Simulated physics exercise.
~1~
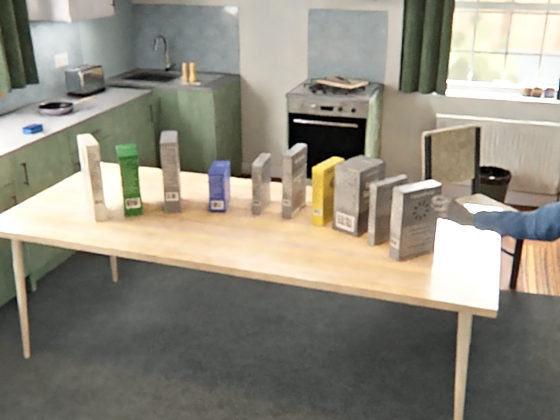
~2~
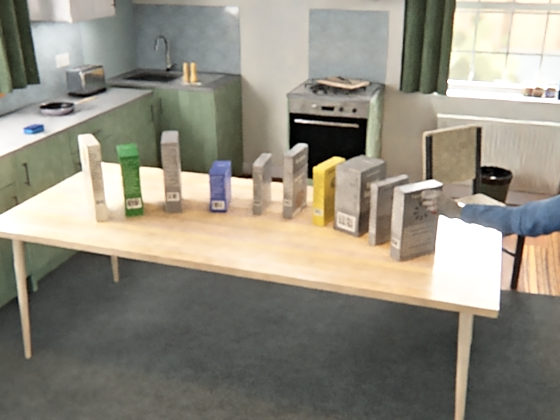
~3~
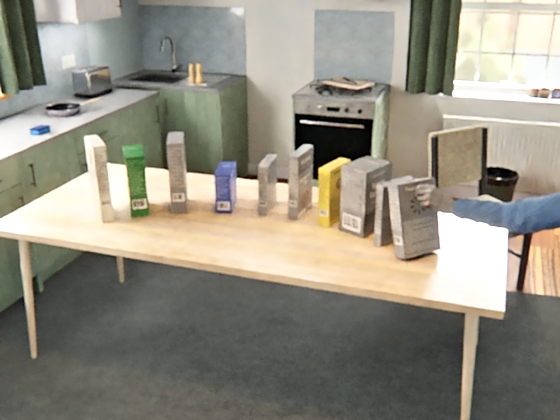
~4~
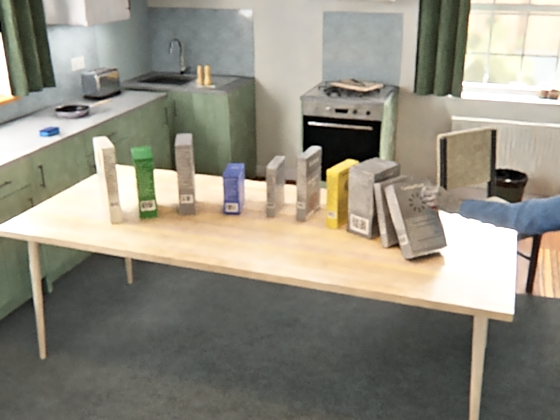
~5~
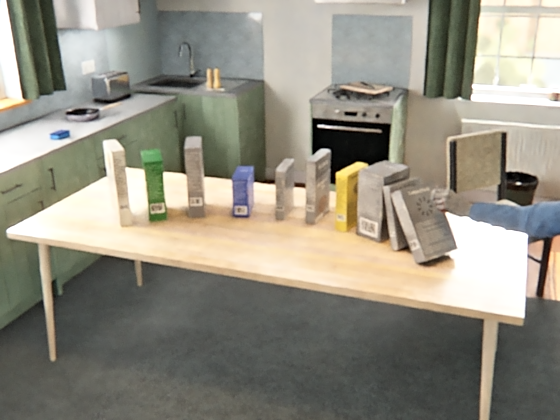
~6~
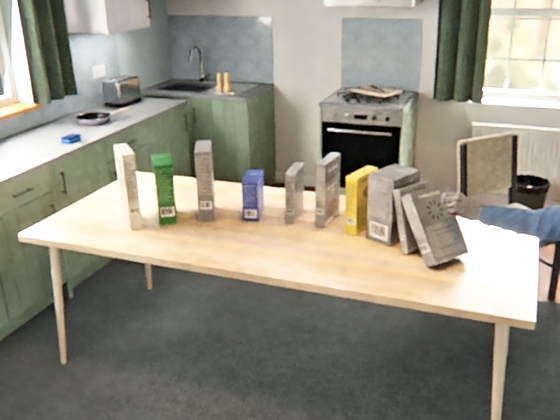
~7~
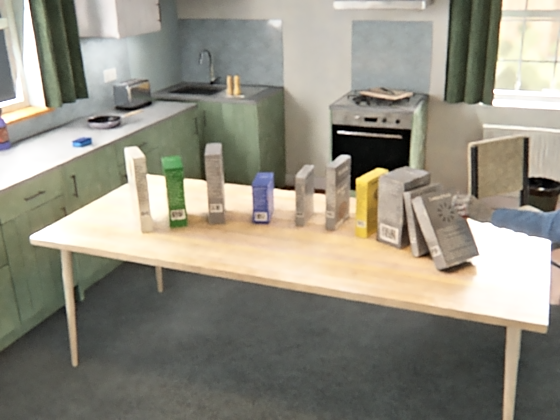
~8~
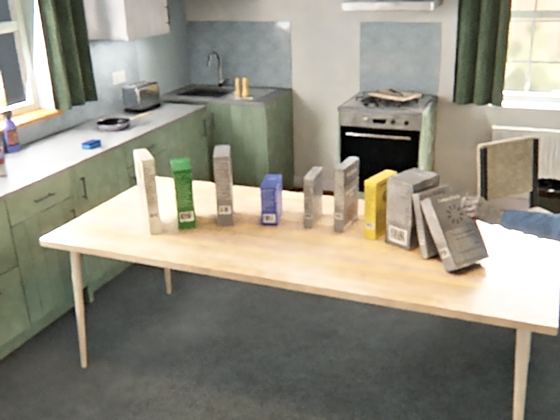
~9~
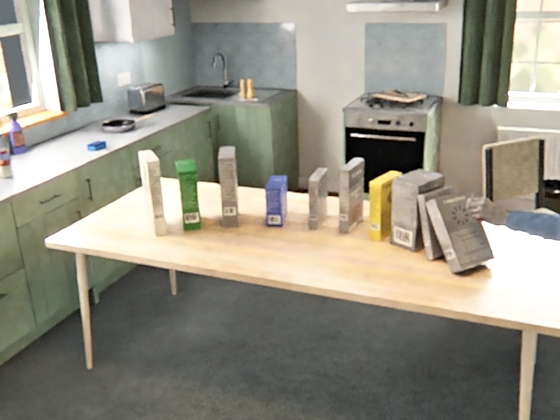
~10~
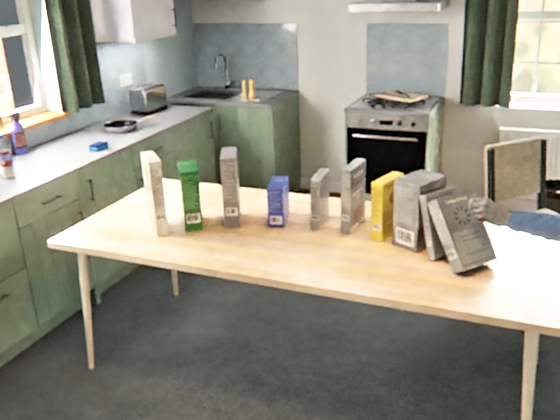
In a kitchen, a hand tips the right end box against its neighbour, and both lean.
